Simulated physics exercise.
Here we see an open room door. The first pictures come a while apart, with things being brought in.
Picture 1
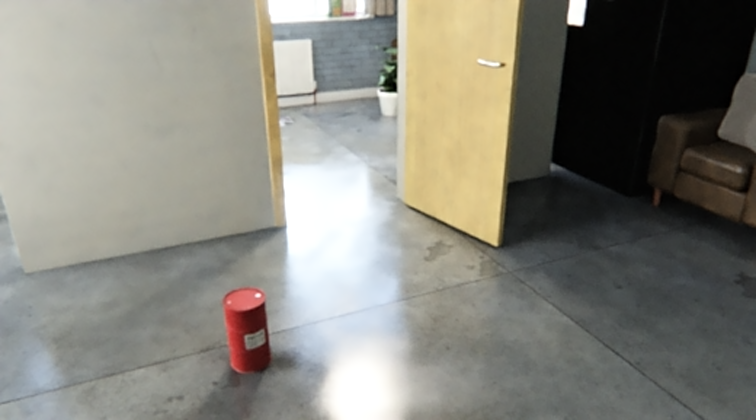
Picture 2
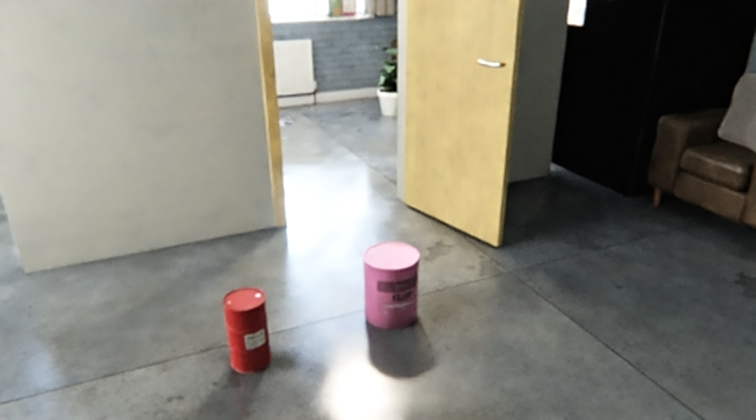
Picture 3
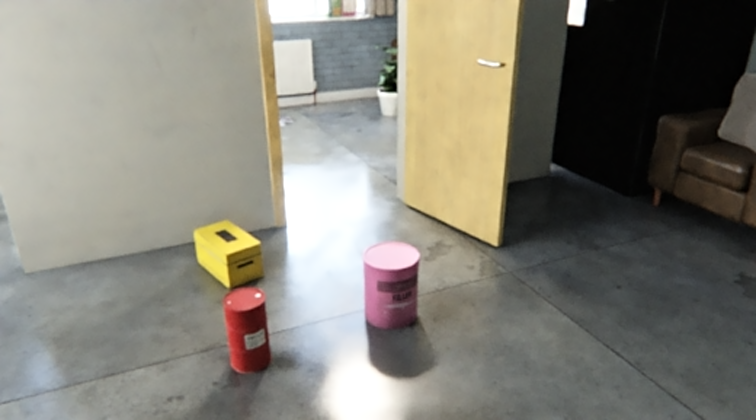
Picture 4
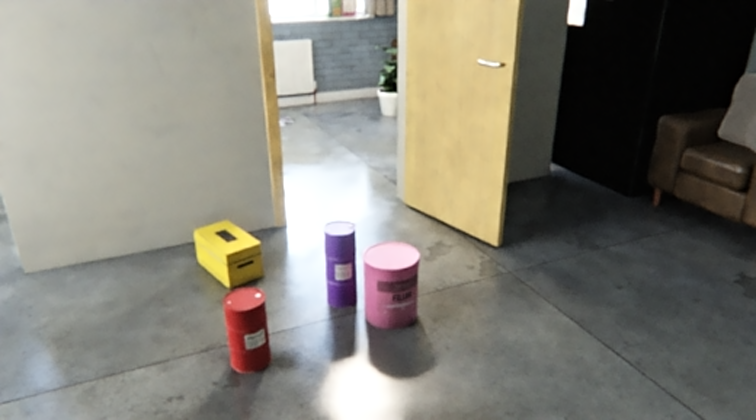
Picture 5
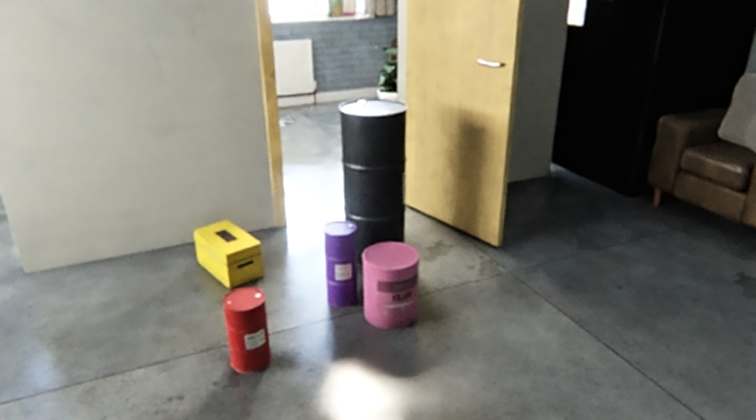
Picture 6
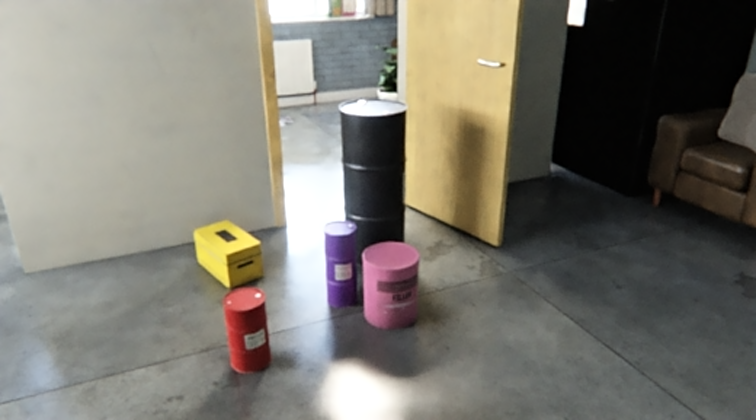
By an open room door, red, pink, yellow, purple and black containers appear one by one.
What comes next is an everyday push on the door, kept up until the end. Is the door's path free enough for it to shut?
Sure enough, the door halts early here.
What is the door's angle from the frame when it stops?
About 65°.
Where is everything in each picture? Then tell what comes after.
Door wide open and still, in the first picture.
Door wide open and still; pink pail (391, 285); red canister (248, 330), in the second picture.
Door wide open and still; yellow toolbox (229, 253), in the third picture.
Door wide open and still; pink pail (391, 285); red canister (248, 330), in the fourth picture.
Door wide open and still; yellow toolbox (229, 253); purple canister (341, 265), in the fifth picture.
Door wide open and still; black drum (374, 184); pink pail (391, 285), in the sixth picture.
Then, 0.40 s later than the last frame, door 93° open.
Then, 0.50 s later than the last frame, door 86° open.
Then, 0.70 s later than the last frame, door 70° open.
Then, 0.80 s later than the last frame, door 64° open.
When it is over, door 63° open; all 5 as before. End places, in pixels of the last picture, black drum near (371, 184).
